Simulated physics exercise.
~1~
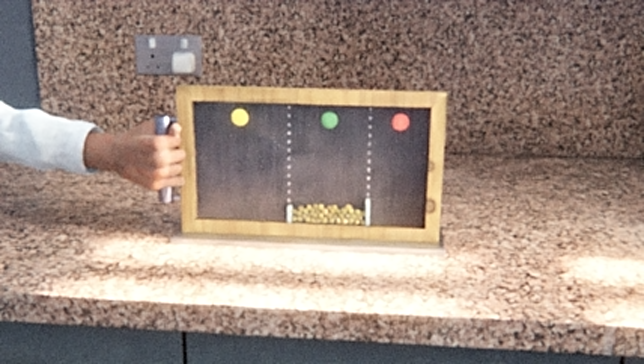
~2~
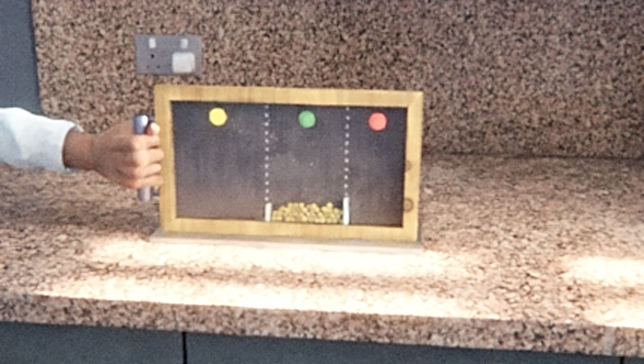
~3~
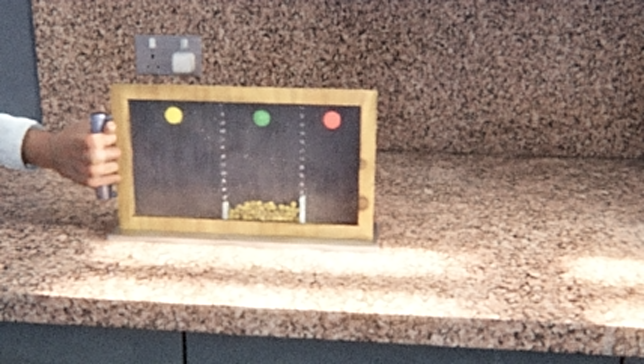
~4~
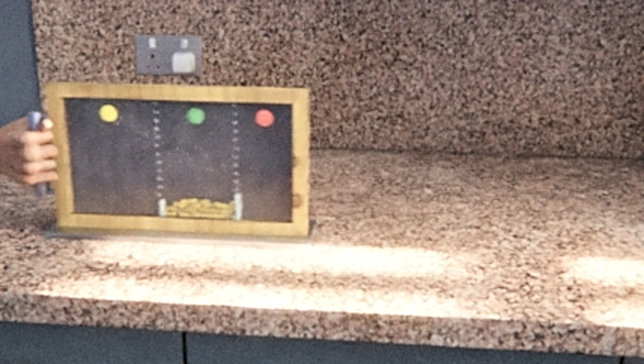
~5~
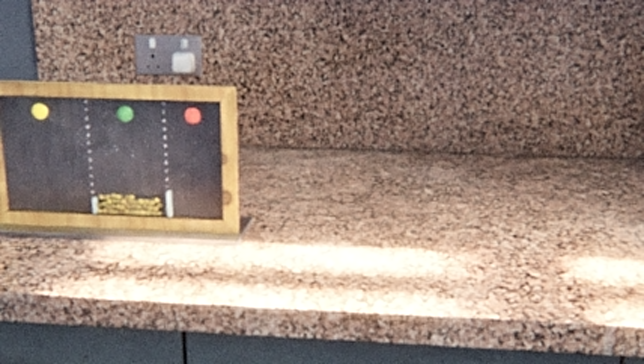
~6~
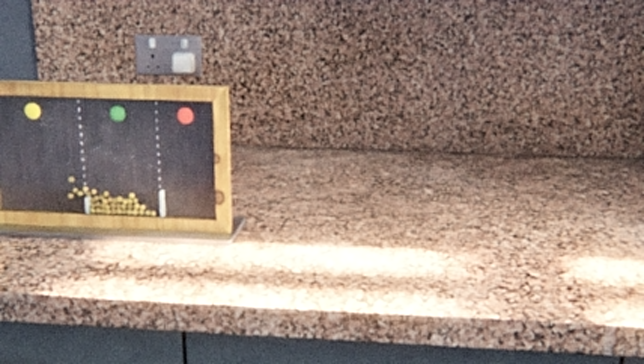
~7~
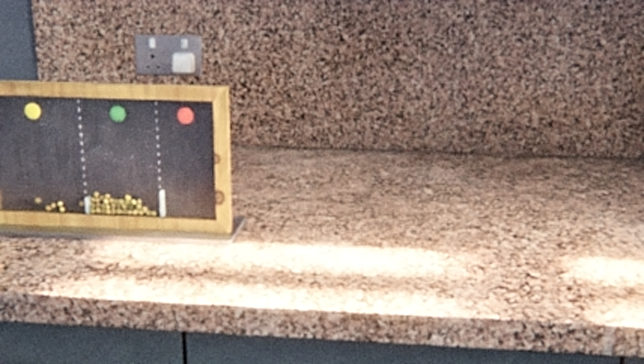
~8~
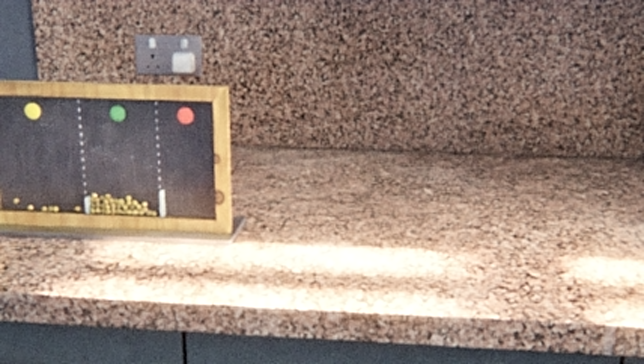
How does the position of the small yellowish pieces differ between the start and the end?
At the start they are all heaped under the green dot near the middle of the view. At the end they are much farther left along the counter, with most still under the green dot and a few scattered under the yellow one.
